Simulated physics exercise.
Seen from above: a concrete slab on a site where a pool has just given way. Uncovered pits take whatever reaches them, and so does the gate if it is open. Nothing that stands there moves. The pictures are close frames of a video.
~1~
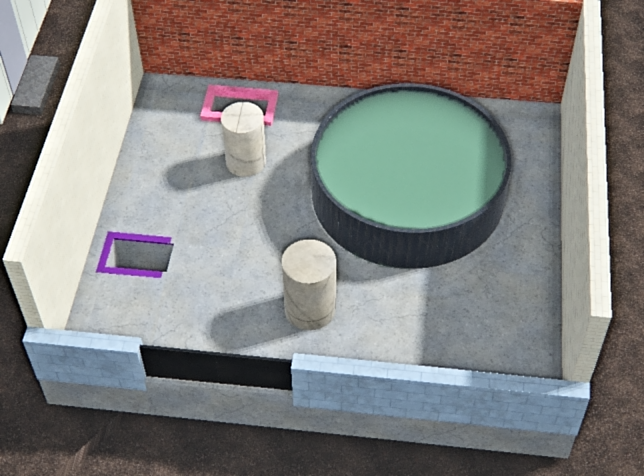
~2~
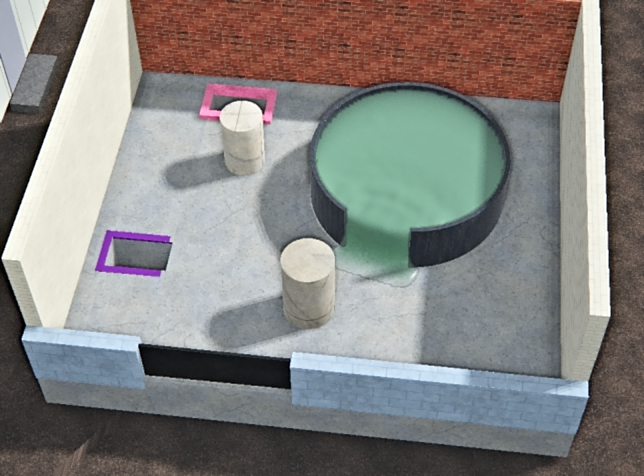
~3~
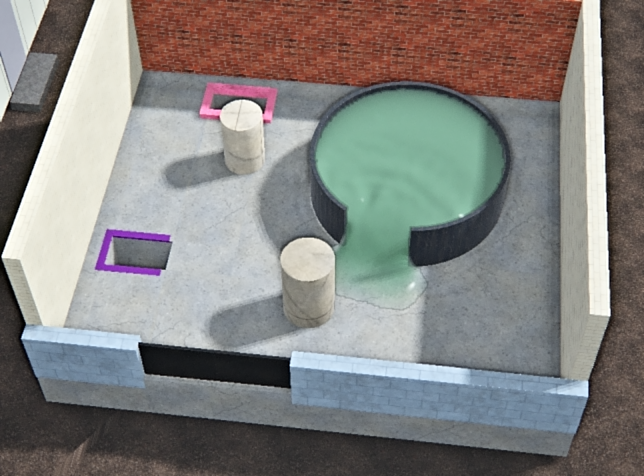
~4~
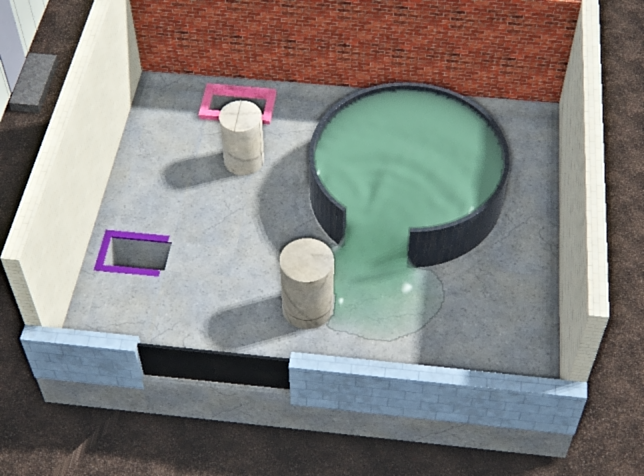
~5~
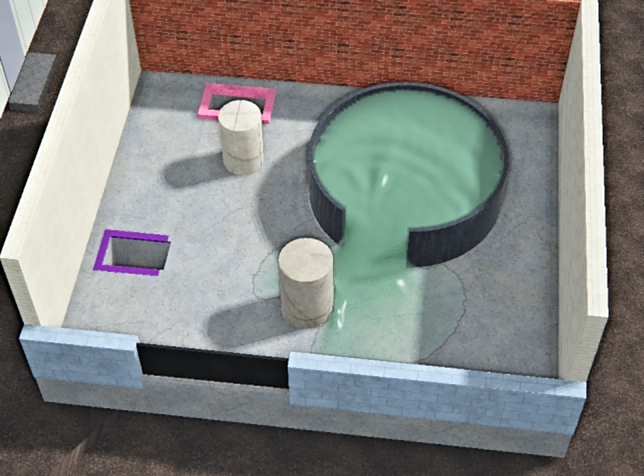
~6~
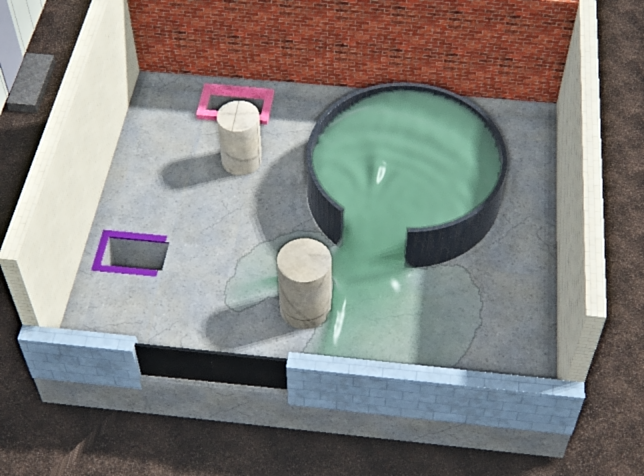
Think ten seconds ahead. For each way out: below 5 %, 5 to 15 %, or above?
One by one: The gate takes under 5 %; the pink pit takes under 5 %; the purple pit takes over 15 %.
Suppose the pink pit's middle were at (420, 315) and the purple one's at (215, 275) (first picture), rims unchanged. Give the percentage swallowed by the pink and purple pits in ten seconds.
Parts in a hundred: Pink 8, purple 14.
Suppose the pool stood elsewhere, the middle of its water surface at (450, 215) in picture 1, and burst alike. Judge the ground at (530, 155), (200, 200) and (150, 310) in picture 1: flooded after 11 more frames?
In that order: Dry, clear, covered.
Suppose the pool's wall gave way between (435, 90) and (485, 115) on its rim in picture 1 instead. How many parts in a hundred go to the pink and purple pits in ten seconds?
Per cent: Pink 6, purple 14.
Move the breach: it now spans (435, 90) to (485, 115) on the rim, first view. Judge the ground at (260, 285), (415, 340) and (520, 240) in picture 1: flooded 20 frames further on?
In turn: Dry, awash, covered.
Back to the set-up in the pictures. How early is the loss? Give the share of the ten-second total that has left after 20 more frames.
Roughly 10 per cent.
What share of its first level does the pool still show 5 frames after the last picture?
About 78 per cent.
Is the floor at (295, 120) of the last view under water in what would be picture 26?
At that place: Clear.
A moment on, water covers 30 % of the floor; the gate 0 %, the pink pit 0 %, the purple pit 0 %.
Next, water covers 50 % of the floor; the gate 0 %, the pink pit 0 %, the purple pit 1 %.
Then, water covers 70 % of the floor; the gate 0 %, the pink pit 0 %, the purple pit 3 %.
Later, water covers 90 % of the floor; the gate 0 %, the pink pit 0 %, the purple pit 12 %.
In the end, water covers 100 % of the floor; the gate 0 %, the pink pit 2 %, the purple pit 23 %.
